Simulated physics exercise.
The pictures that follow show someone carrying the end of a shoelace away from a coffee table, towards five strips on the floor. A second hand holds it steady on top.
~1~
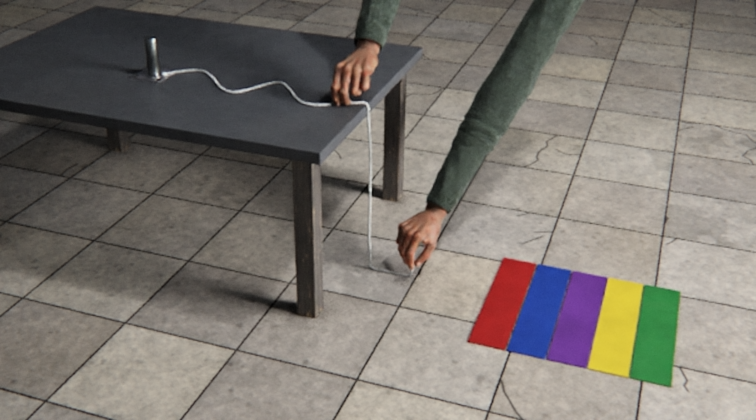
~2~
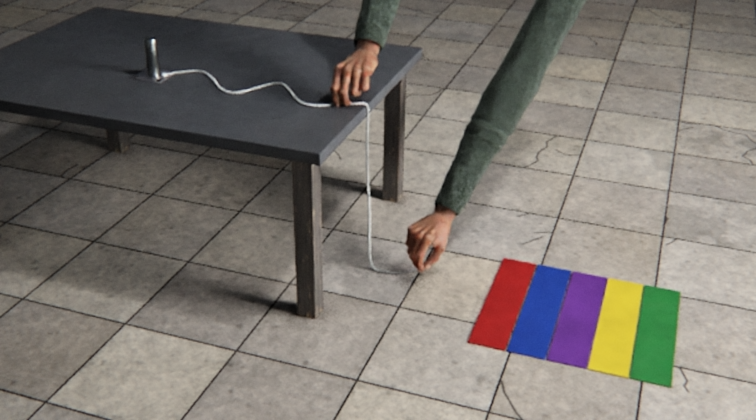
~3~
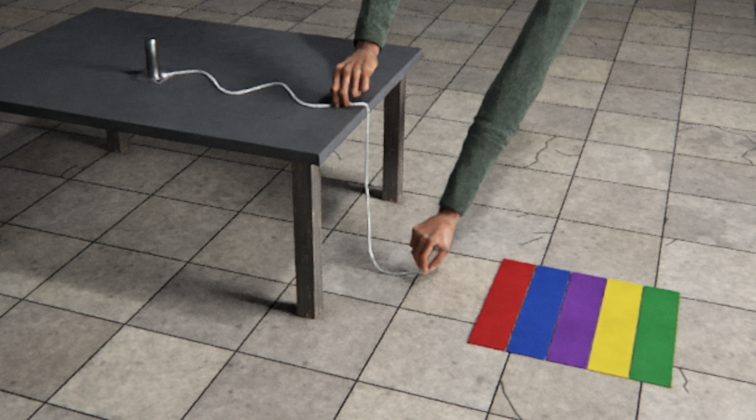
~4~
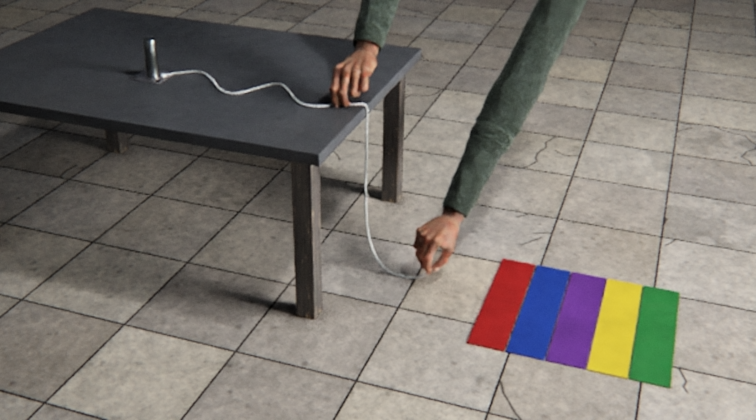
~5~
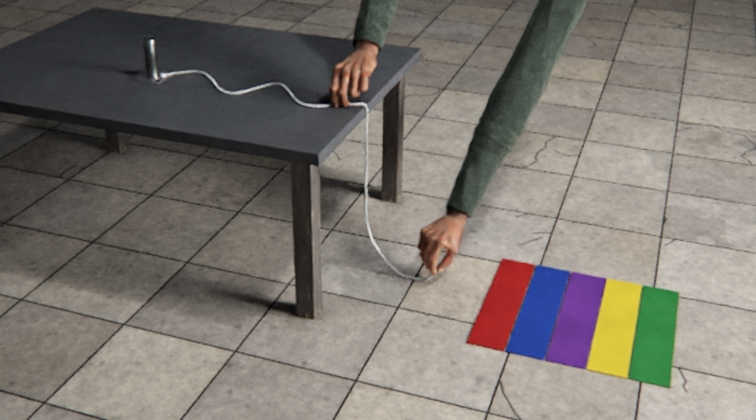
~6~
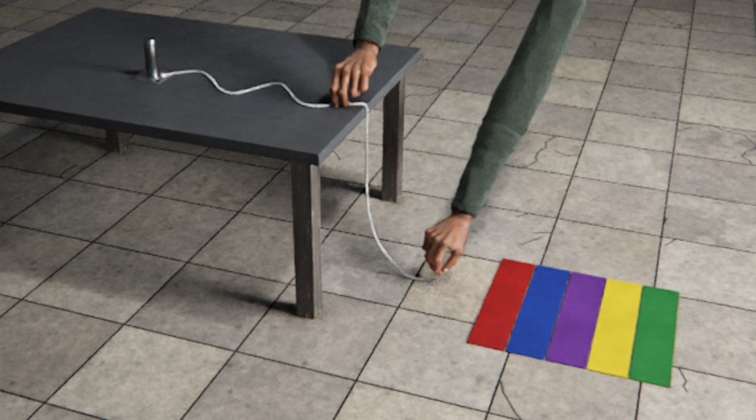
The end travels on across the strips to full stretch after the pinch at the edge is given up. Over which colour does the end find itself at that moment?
I would say over yellow.
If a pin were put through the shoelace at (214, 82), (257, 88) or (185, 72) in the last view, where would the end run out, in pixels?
First try (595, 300), second try (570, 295), third try (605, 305).
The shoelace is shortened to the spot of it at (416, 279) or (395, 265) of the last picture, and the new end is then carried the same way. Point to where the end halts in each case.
Case by case it comes to about (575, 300) and then about (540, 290).
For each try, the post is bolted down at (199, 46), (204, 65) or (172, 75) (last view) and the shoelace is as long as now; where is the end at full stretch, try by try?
Try by try, around (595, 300), (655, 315) and (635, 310).
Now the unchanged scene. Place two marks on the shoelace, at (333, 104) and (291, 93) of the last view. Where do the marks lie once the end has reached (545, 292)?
At (376, 144), then (340, 101).
Soon after, end near (545, 292); over blue.
After that, end near (590, 301); over purple.
At the stop, end near (617, 306); over yellow. It halts on the yellow strip.
